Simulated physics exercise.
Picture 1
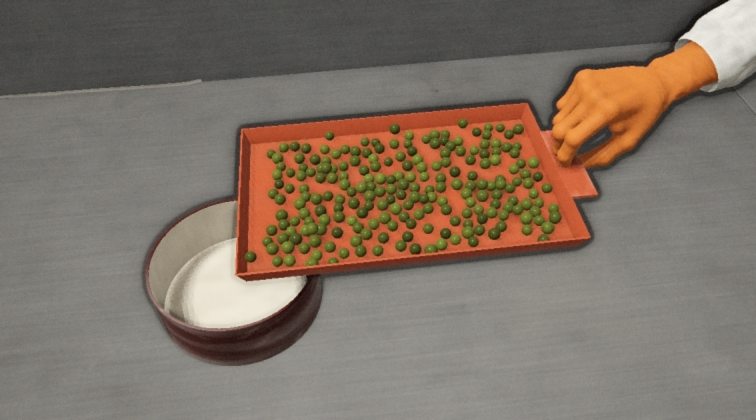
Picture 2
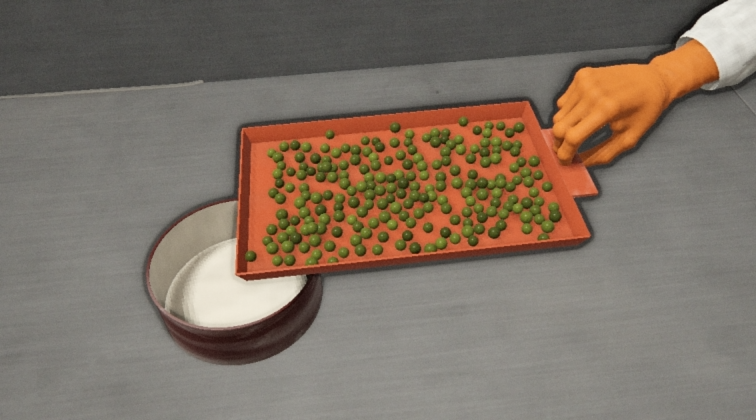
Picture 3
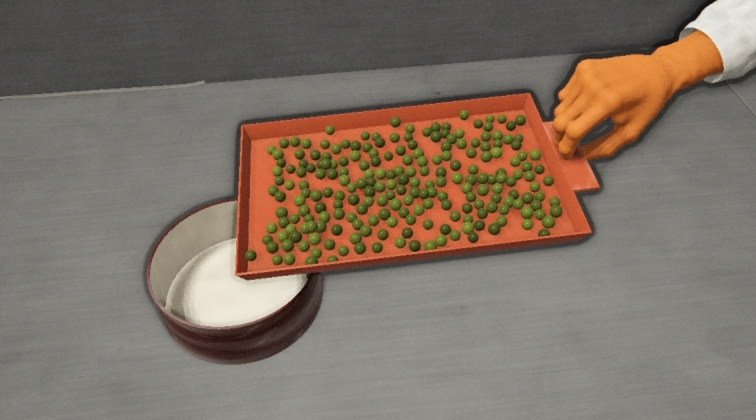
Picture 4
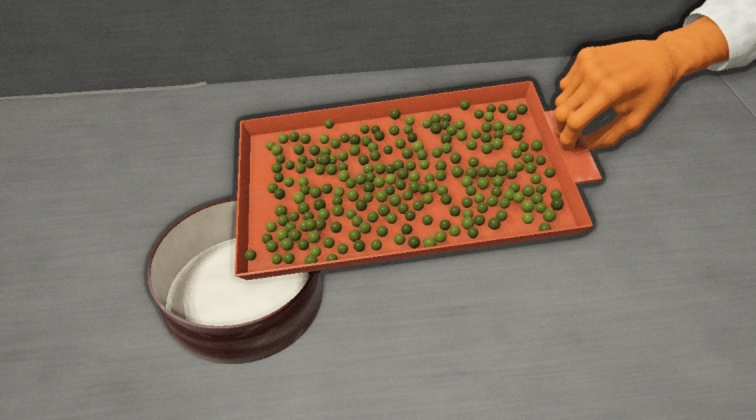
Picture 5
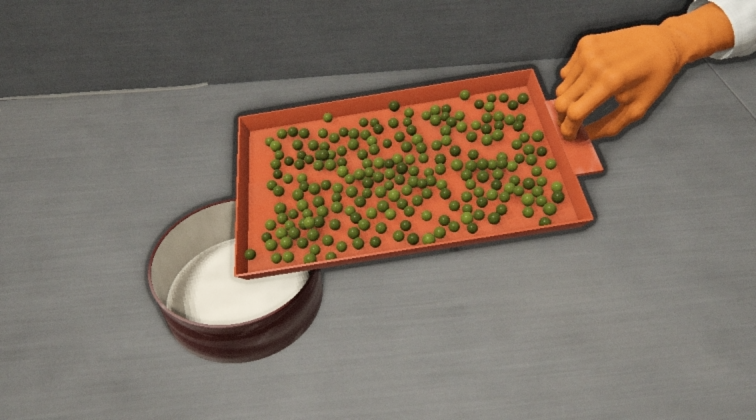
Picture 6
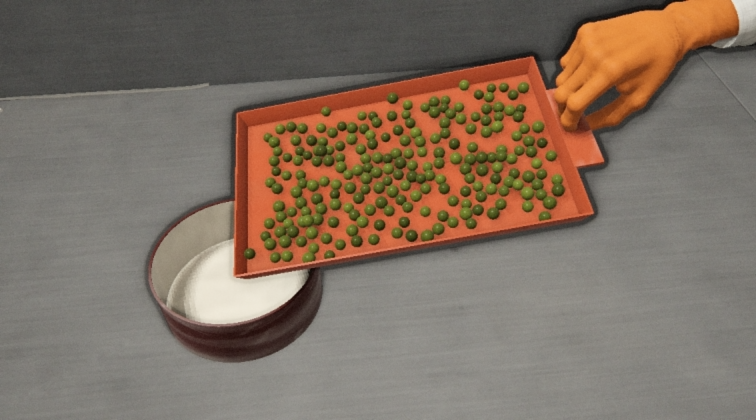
An orange hand in a white sleeve, at the upper right, holds the handle of a shallow red tray scattered with small green olives, seen from above at an angle on a grey surface. The tray's left end overlaps a dark reddish-brown pot with a white interior bottom. The hand slowly raises the tray's right end, tilting it slightly toward the pot, while the olives barely shift and the camera stays still.
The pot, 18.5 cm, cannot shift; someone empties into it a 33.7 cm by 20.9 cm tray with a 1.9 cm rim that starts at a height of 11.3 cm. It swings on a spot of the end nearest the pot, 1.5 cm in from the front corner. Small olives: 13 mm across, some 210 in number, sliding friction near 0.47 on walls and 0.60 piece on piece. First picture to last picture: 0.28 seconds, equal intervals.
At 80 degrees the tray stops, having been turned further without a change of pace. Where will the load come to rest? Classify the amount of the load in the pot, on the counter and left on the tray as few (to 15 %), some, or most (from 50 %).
Tray: Few. Pot: Some. Counter: Most.
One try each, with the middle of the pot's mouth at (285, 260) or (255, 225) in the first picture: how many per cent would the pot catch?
Roughly 10 and 0 percent.
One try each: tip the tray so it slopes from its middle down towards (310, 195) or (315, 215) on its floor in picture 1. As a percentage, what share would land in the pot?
Approximately 65 percent, then 85 percent.
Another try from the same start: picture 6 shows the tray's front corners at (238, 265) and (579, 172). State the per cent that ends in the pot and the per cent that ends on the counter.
You'd end with pot at 65 and counter at 35.
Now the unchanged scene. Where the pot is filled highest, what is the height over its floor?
About 2.5 centimetres.
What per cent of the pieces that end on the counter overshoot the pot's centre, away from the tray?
Some 60 per cent of the spill lies beyond the centre.
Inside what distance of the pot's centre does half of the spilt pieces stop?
About 16 cm from the centre.
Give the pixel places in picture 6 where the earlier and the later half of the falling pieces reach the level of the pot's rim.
At roughly (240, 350) first, later on at (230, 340).
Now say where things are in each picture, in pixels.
In the first picture, tray tilt 0 degrees, front corners at (243, 269) and (581, 233); middle of the pieces at (403, 185); pot at (233, 258).
In the second picture, tray tilt 1 degrees, front corners at (243, 268) and (581, 232); middle of the pieces at (403, 184).
In the third picture, tray tilt 3 degrees, front corners at (243, 268) and (582, 227); middle of the pieces at (403, 180).
In the fourth picture, tray tilt 6 degrees, front corners at (242, 269) and (583, 221), lowest corner left front; middle of the pieces at (403, 174).
In the fifth picture, tray tilt 9 degrees, front corners at (242, 269) and (584, 214), lowest corner left front; middle of the pieces at (402, 168).
In the sixth picture, tray tilt 12 degrees, front corners at (241, 269) and (584, 208), lowest corner left front; middle of the pieces at (400, 163); pot at (234, 256).
Then, 0.56 s after the last picture, tilt 44 degrees; the tray holds 100 %, the pot 0 %.
Then, 0.94 s after the last picture, tilt 66 degrees; the tray holds 100 %, the pot 0 %.
Then, 1.40 s after the last picture, tilt 80 degrees; the tray holds 35 %, the pot 10 %.
In the end, tray 0 %, pot 30 %, counter 70 %.
